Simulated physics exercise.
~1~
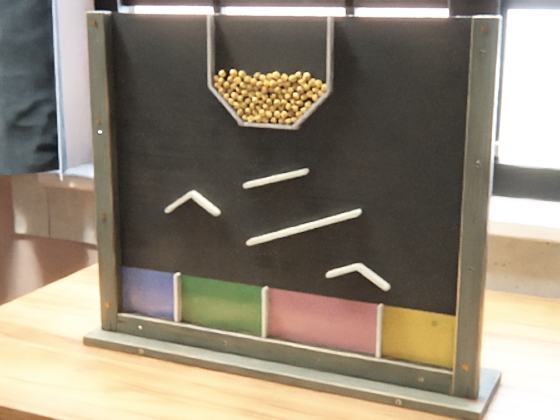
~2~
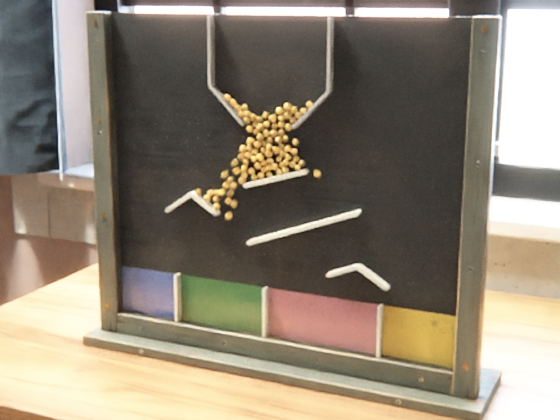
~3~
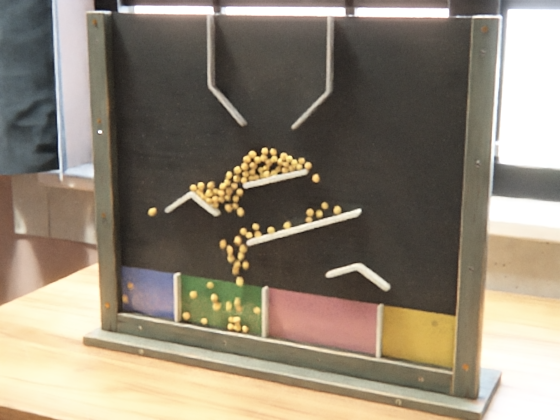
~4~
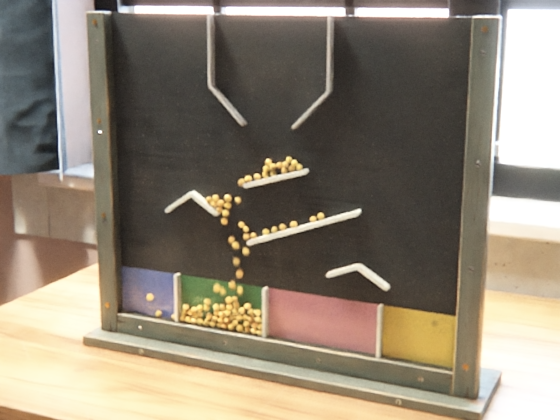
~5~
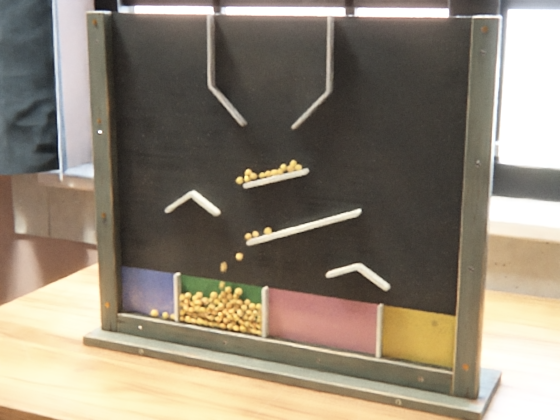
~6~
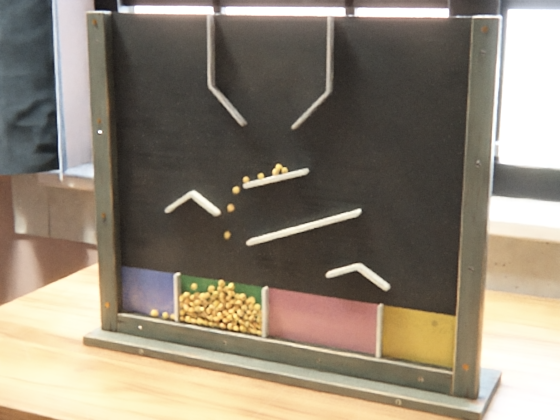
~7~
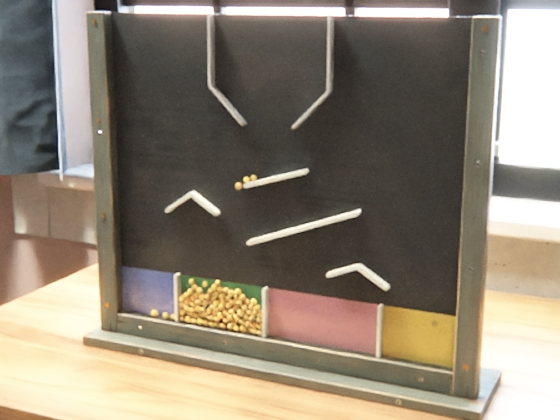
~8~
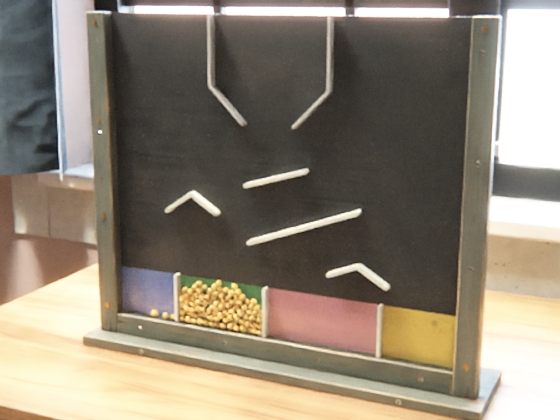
On a wooden tabletop, chickpeas pouring from a hopper over slanted ledges, nearly all settling in the green bin, a few in blue.
